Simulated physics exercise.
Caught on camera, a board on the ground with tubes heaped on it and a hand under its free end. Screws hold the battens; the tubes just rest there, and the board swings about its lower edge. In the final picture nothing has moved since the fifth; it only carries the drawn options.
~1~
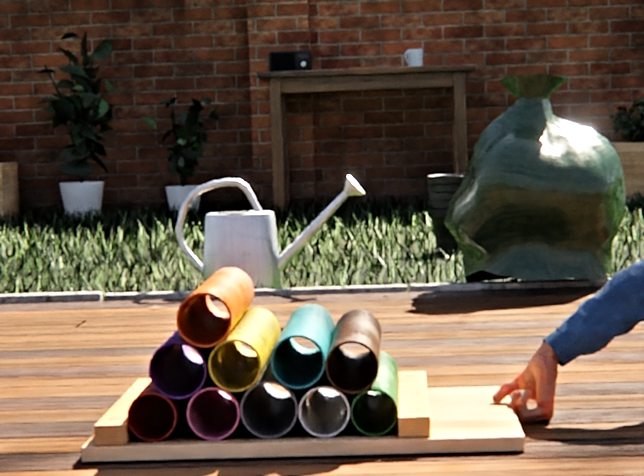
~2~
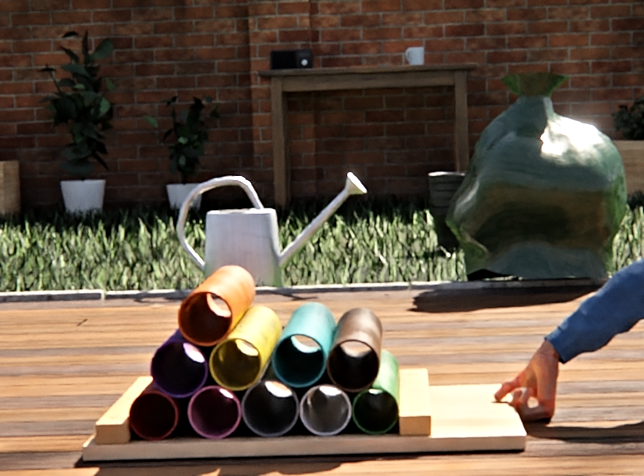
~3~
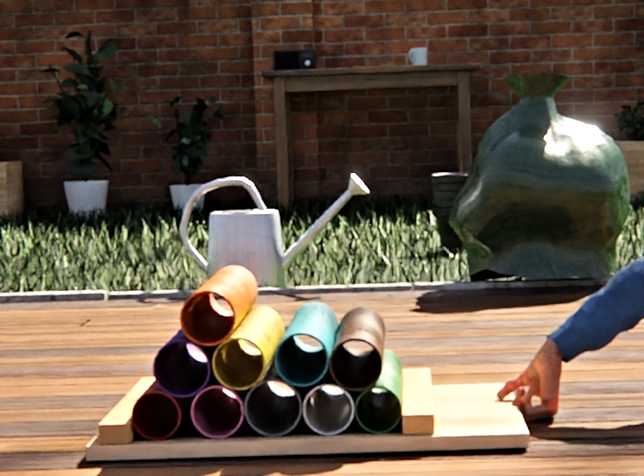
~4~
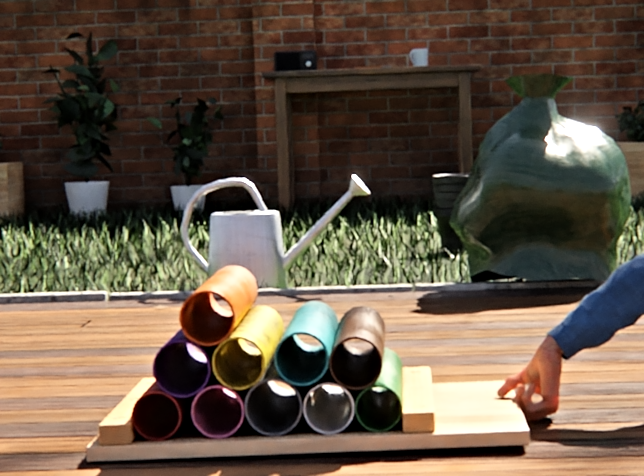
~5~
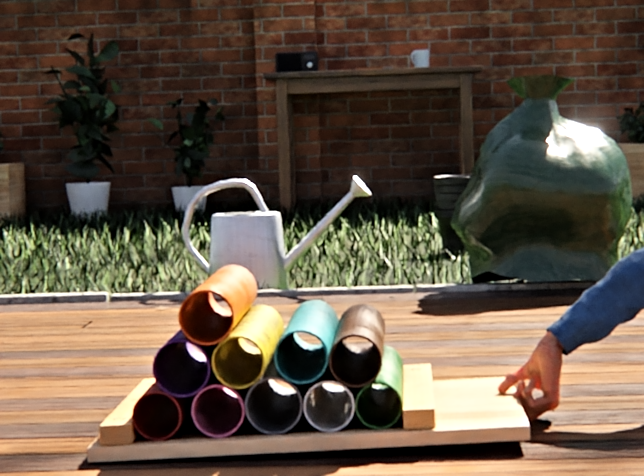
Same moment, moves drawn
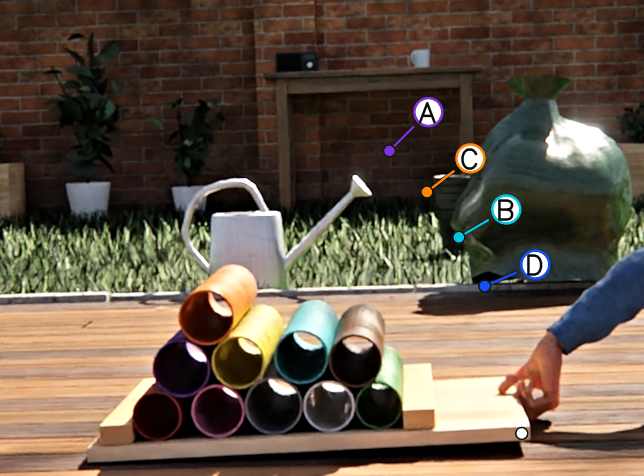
A hand holds the end of a board stacked with colourful tubes, barely moving it.
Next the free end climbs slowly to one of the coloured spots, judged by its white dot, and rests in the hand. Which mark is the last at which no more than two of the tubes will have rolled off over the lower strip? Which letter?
Raise it to D.
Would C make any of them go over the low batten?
Yes.
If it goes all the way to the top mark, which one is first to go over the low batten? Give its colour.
The purple one.
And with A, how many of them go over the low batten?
With A, five.
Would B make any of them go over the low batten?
Yes, at B.
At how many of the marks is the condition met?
One of the four.
On the marked copy, A at (389, 151); B at (459, 237); C at (427, 192); D at (485, 286); the white dot at (522, 433).
Taking D. A third of the way, board at 15°.
Two thirds of the way, board at 22°.
When it is over, board at 22°, two over the low batten (purple, orange).
As for the rest, A five over the low batten; B three over the low batten (yellow, purple, orange); C five over the low batten.
